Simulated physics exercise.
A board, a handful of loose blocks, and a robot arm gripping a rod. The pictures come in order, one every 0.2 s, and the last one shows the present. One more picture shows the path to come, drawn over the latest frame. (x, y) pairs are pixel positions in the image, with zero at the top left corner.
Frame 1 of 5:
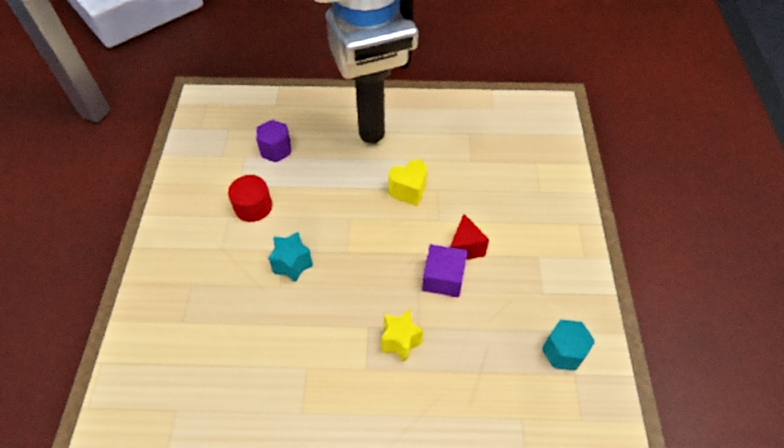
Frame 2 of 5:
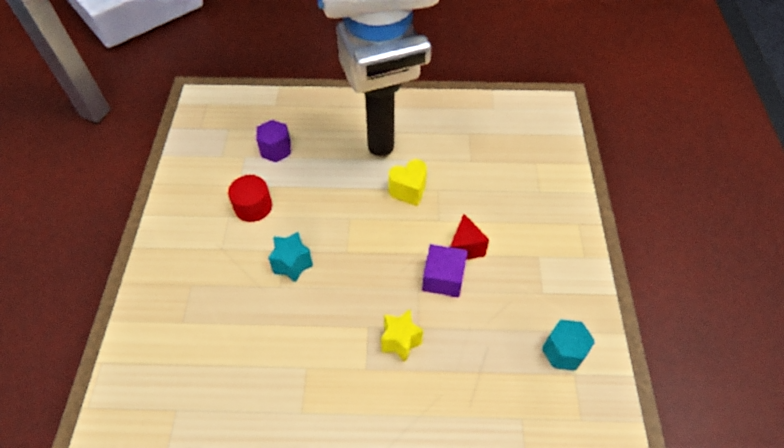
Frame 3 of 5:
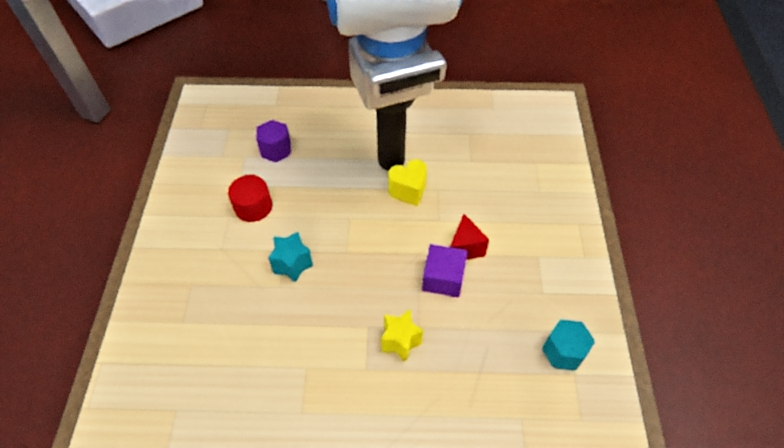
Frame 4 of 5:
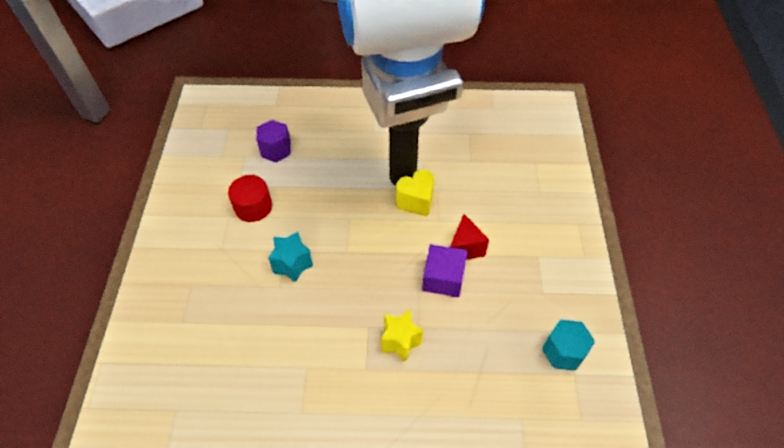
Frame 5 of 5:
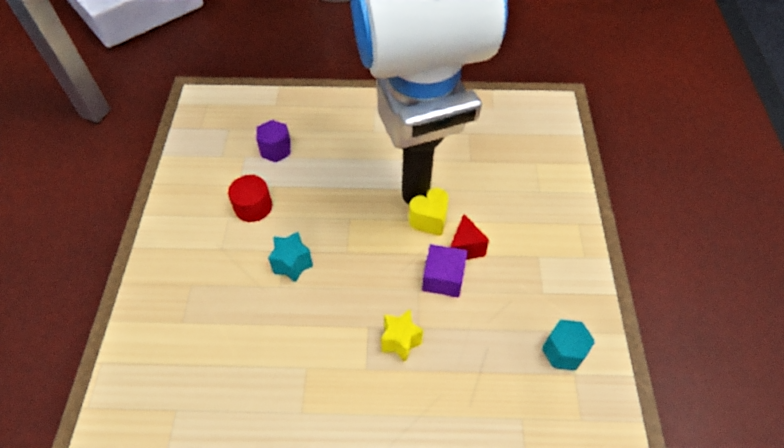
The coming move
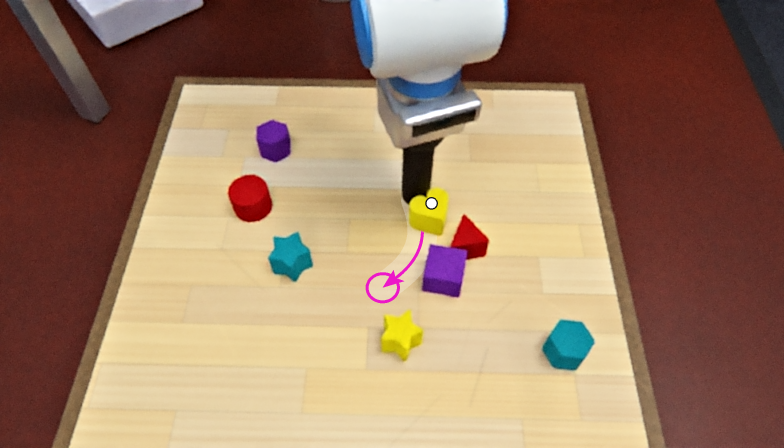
On a light wooden board scattered with coloured blocks, a robot arm moves a black rod down and slightly right to the yellow heart, then pushes the heart a short way toward the red triangular piece and purple block.
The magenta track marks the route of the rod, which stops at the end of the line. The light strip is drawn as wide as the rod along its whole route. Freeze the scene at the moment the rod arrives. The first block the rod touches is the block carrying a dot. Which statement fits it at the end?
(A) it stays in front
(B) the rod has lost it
Letter B.
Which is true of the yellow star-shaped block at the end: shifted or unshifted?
The yellow star-shaped block keeps its place.
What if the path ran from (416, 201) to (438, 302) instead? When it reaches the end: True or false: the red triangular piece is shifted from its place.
That is true.
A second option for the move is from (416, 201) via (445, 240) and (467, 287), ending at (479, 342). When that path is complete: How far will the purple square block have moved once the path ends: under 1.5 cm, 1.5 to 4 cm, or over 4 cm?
Moves over 4 cm.
The drawn path runs from (416, 201) over (422, 232) and (411, 263) to (383, 288); the dot is on the yellow heart block.
What follows on the original path. One third of the way, rod at (423, 227); yellow heart block at (443, 234); purple square block at (446, 266); red triangular piece at (475, 234).
Two thirds of the way, rod at (411, 258); yellow heart block at (445, 251), turned 40° anticlockwise; purple square block at (453, 285), turned 20° anticlockwise; red triangular piece at (476, 235), turned 15° anticlockwise.
At the end, rod at (383, 283); yellow star-shaped block not moved; yellow heart block at (445, 251), turned 40° anticlockwise; purple square block at (453, 285), turned 20° anticlockwise; red triangular piece at (476, 235), turned 15° anticlockwise.
